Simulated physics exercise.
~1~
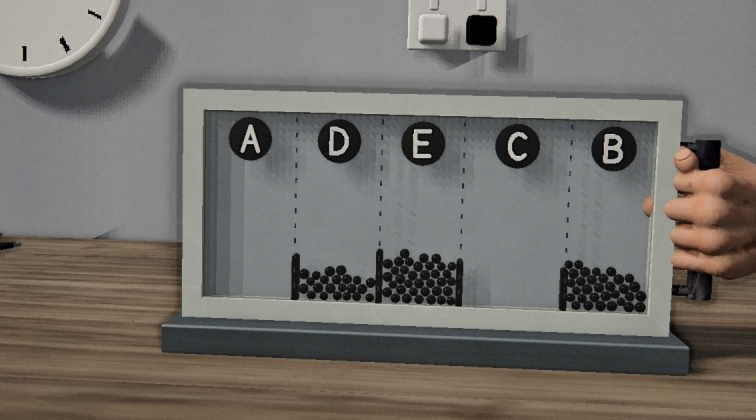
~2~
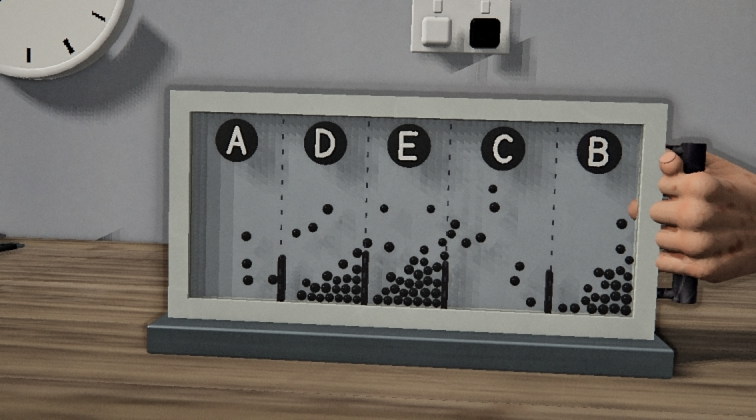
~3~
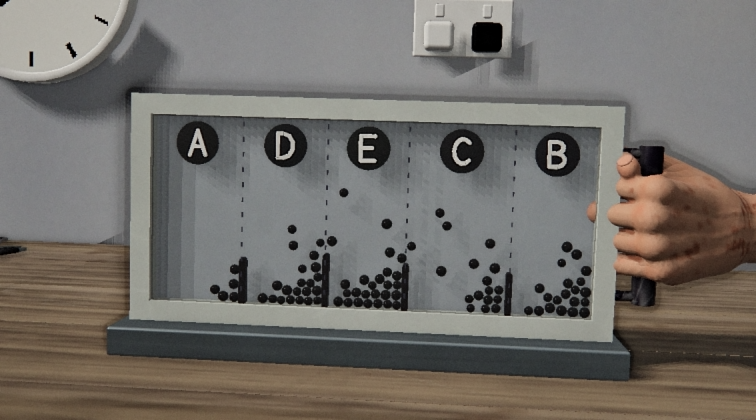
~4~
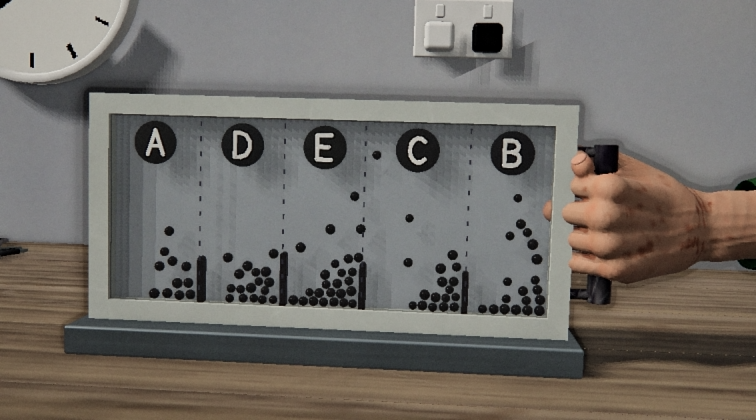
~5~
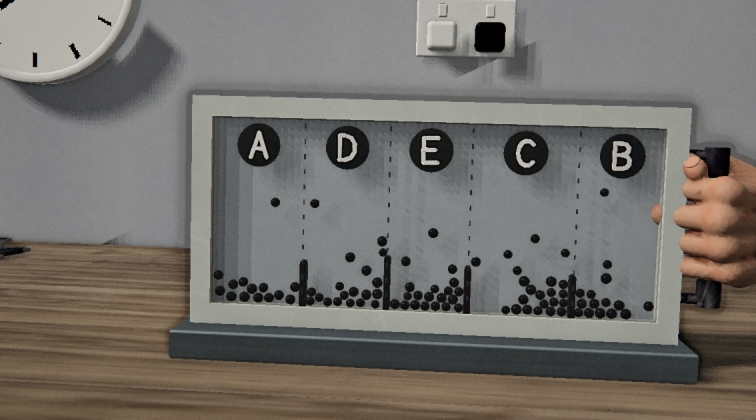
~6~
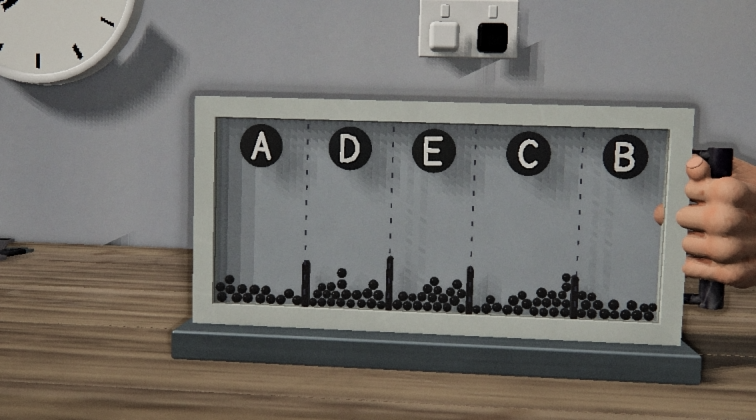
In the video, a hand slides a clear-faced case of small black beads leftward along a wooden table and then back right, making the beads bounce over low dividers between lettered strips, until they settle in uneven low piles across all five sections.
